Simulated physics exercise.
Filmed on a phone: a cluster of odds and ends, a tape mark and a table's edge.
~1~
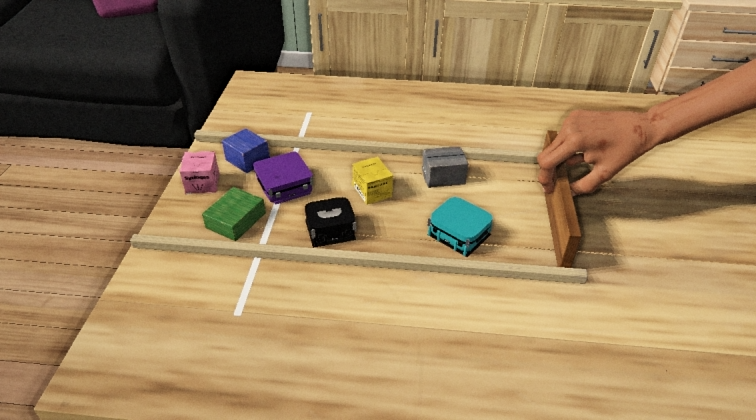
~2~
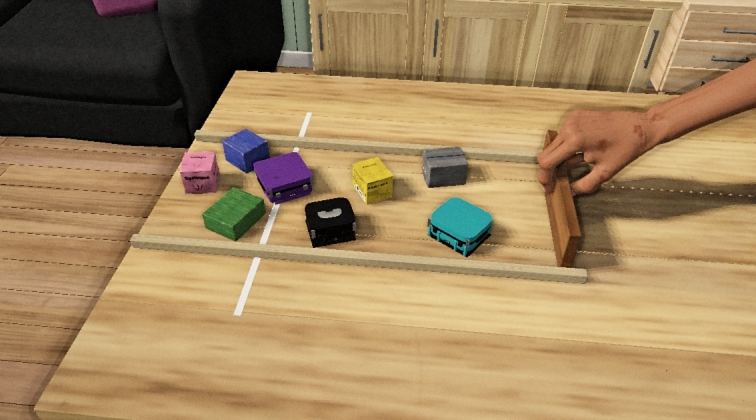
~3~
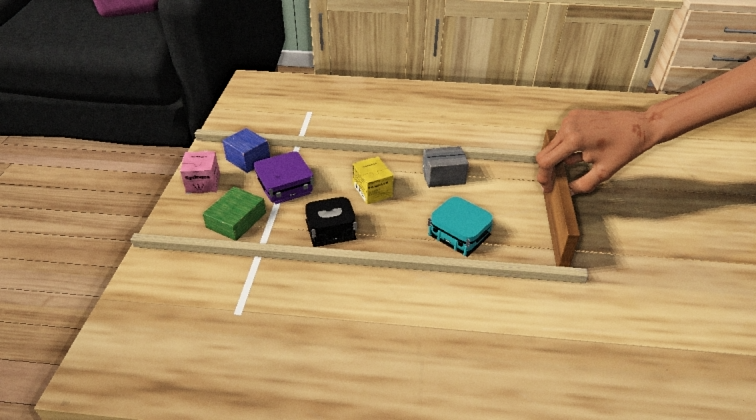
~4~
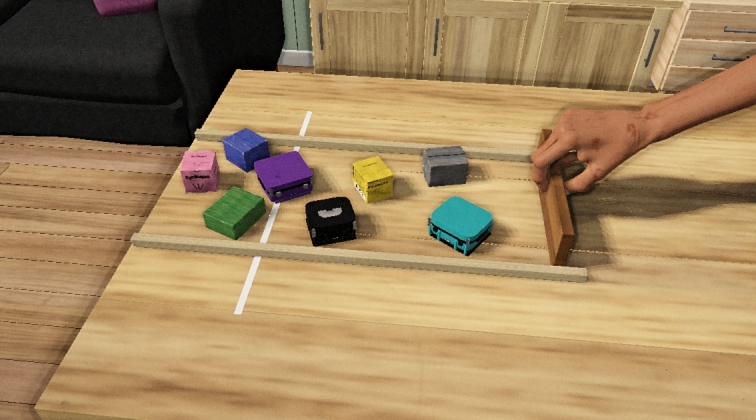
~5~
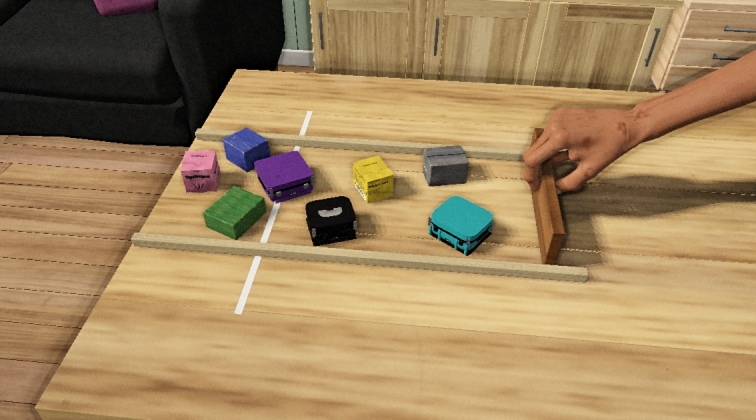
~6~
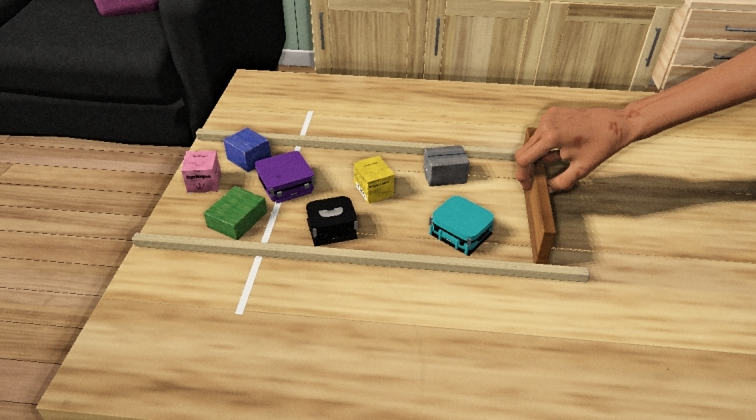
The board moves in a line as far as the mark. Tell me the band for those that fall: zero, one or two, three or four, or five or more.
Here the number that fall off is zero.
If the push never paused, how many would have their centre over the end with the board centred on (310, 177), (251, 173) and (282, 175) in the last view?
In that order 0, 2 and 0.
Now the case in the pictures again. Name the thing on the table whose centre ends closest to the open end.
It is the green block.
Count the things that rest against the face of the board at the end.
In contact: 3.
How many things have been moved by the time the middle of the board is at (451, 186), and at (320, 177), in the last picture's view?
First 2, then 6.
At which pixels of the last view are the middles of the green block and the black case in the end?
The green block stops around (158, 211); the black case around (201, 209).
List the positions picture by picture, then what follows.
In the first picture, pink box (200, 172); blue block (246, 151); green block (235, 213); board (558, 195); tape (281, 194).
In the second picture, blue block (246, 151); yellow box (372, 181).
In the third picture, green block (235, 213); turquoise case (461, 226).
In the fourth picture, pink box (201, 172); purple case (284, 178).
In the fifth picture, blue block (247, 149); board (543, 193).
In the sixth picture, pink box (202, 172); blue block (248, 149); green block (236, 212); board (536, 192); tape (282, 193).
Soon after, none off yet; pink box at rest near (202, 172); blue block at rest near (248, 149); green block at rest near (236, 212).
After that, none off yet; pink box at rest near (202, 172); blue block at rest near (248, 149); green block displaced about its own width near (194, 213).
In the end, the number that fall off is zero.
